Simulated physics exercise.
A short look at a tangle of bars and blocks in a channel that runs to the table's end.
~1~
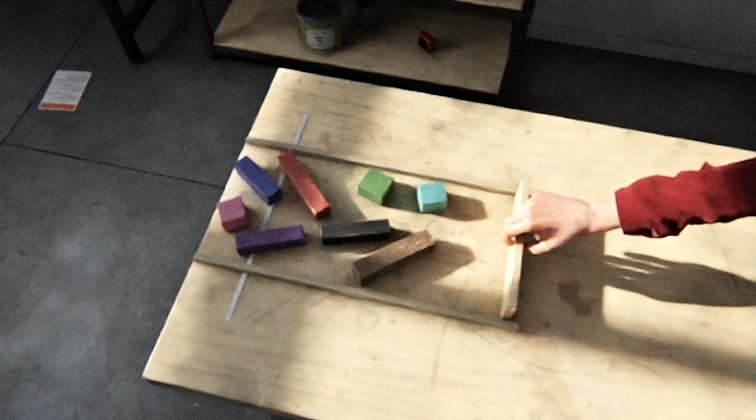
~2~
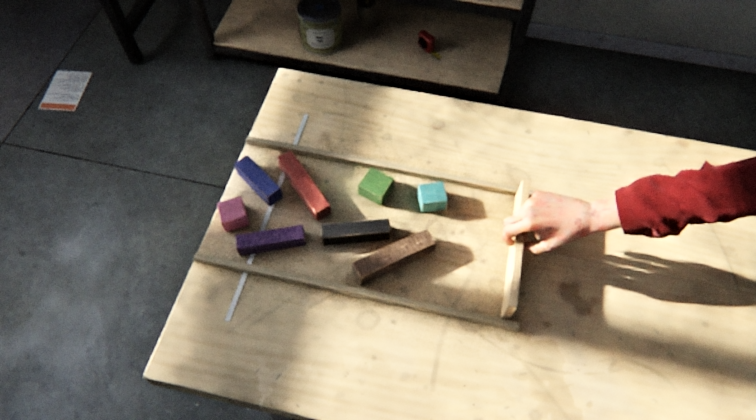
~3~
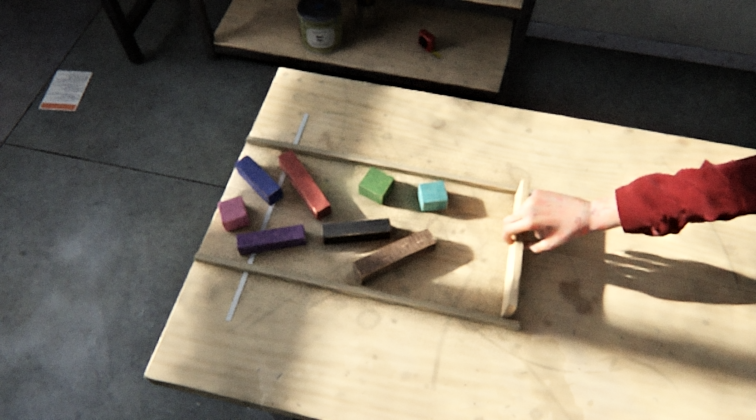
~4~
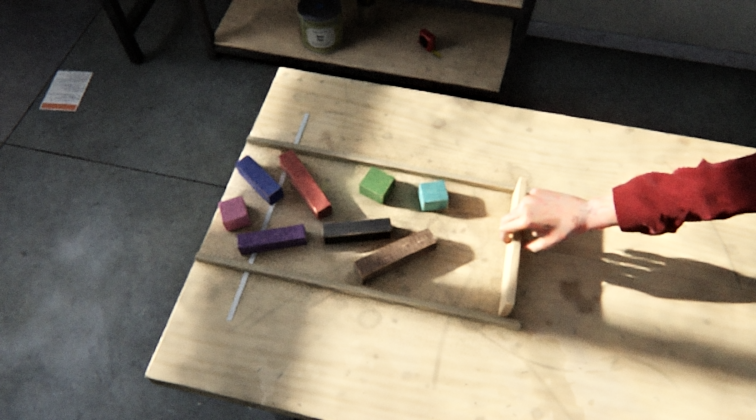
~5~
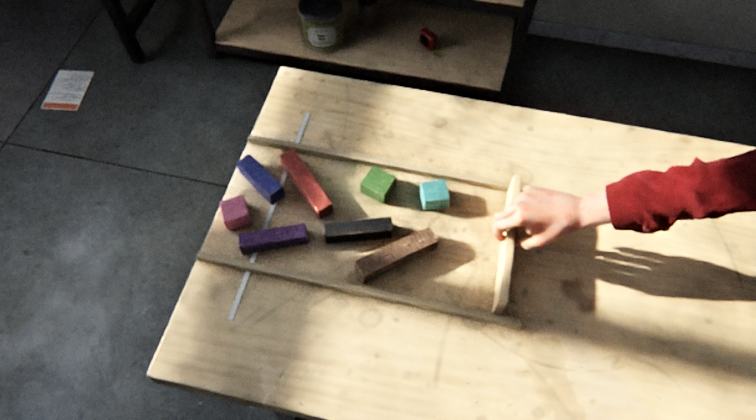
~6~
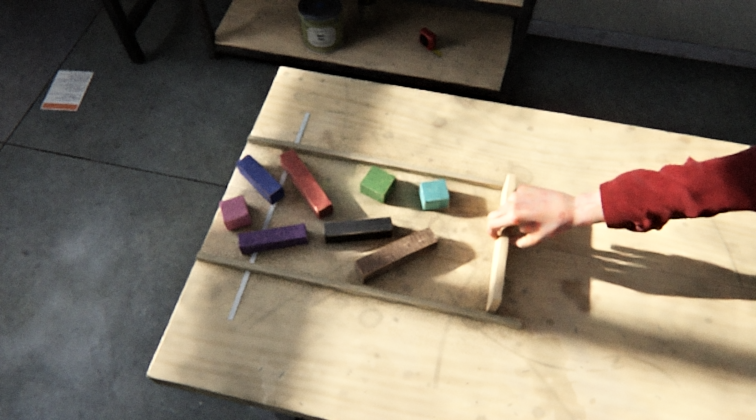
A red-sleeved hand sliding a wooden board slightly left along a channel on a table, the coloured bars and blocks staying still.
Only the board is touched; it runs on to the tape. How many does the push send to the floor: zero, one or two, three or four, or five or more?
The number that fall off is three or four.
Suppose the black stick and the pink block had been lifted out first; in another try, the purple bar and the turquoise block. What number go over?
It would be 1 and 2.
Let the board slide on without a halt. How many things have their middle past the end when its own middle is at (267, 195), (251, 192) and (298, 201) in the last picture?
Place by place, 4, 5 and 0.
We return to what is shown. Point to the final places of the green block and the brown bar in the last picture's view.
First (253, 150), then (229, 221).
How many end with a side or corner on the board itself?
It touches 3.
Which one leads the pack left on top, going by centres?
The green block.
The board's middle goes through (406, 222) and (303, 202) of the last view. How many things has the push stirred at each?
4 and 8.
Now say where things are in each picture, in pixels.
In the first picture, pink block (233, 214); blue bar (258, 180); purple bar (271, 240); board (516, 247); tape (271, 206).
In the second picture, blue bar (258, 180); green block (376, 186).
In the third picture, purple bar (272, 240); turquoise block (433, 196).
In the fourth picture, pink block (234, 214); board (513, 245).
In the fifth picture, blue bar (261, 179); red bar (306, 183).
In the sixth picture, pink block (235, 213); blue bar (260, 179); purple bar (273, 239); board (502, 241); tape (273, 205).
Early on, none off yet; pink block at rest near (235, 213); blue bar at rest near (260, 179); purple bar at rest near (273, 239).
A while later, none off yet; pink block at rest near (235, 213); blue bar at rest near (260, 179); purple bar at rest near (271, 239).
Further along, none off yet; pink block travelled a little near (228, 208); blue bar travelled a little near (249, 183); purple bar travelled about its own width near (217, 235).
Finally, the number that fall off is three or four; lost, red bar, purple bar, blue bar and pink block.
